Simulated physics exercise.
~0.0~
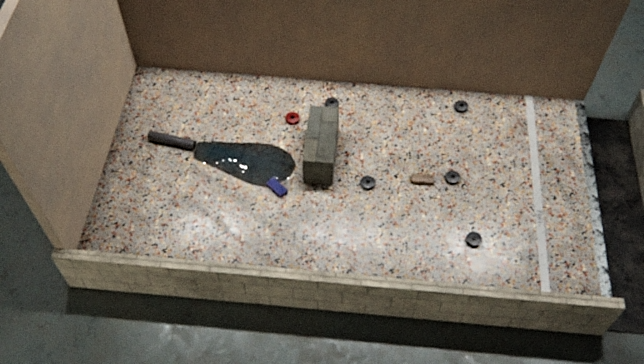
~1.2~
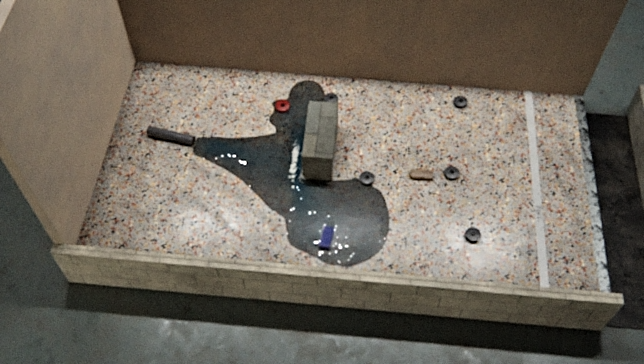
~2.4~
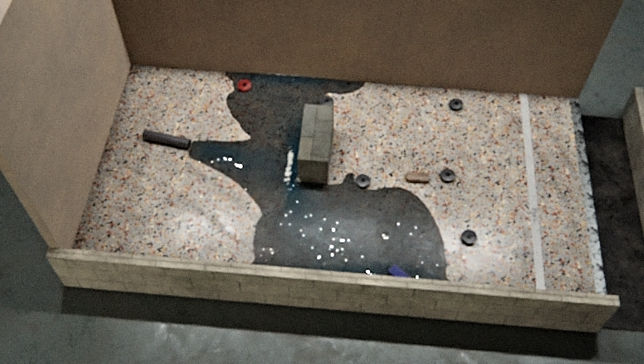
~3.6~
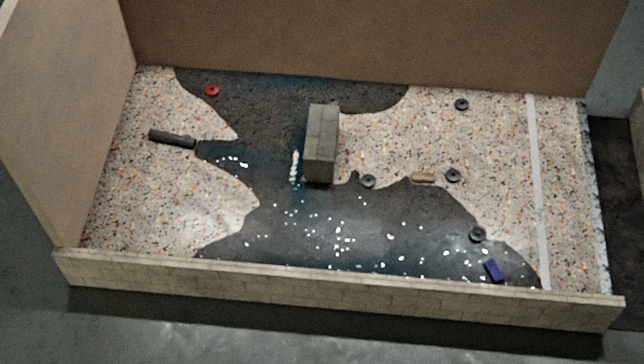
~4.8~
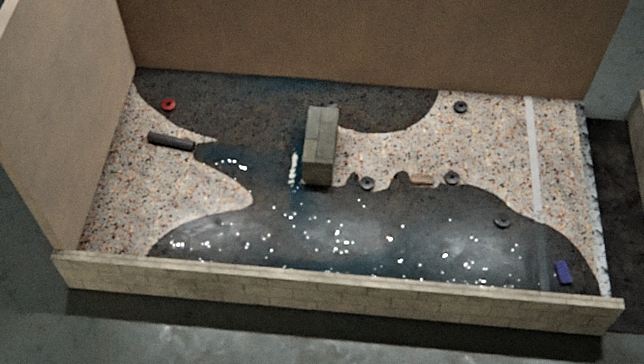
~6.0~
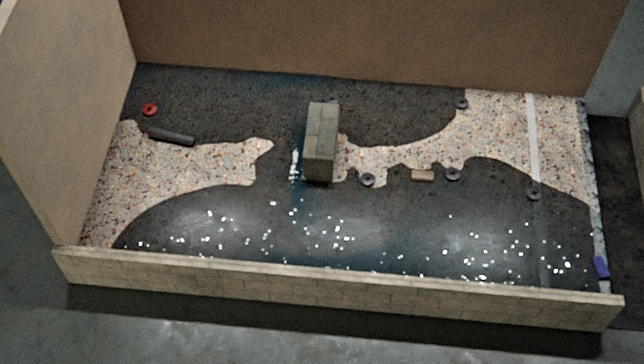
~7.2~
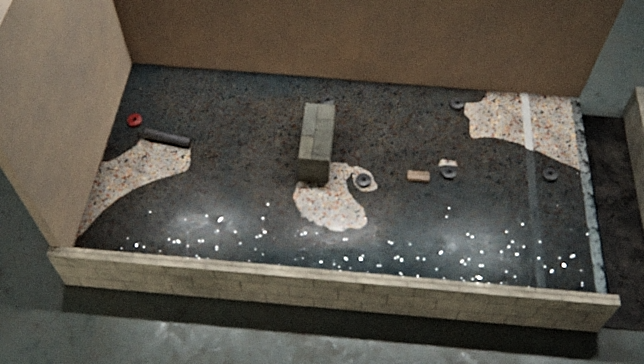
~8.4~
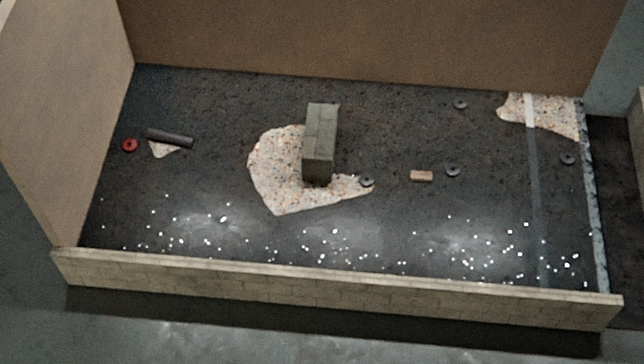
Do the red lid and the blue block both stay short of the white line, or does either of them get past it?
The red lid stays short, drifting away to the left, while the blue block is carried right along the front wall and gets past the white line.
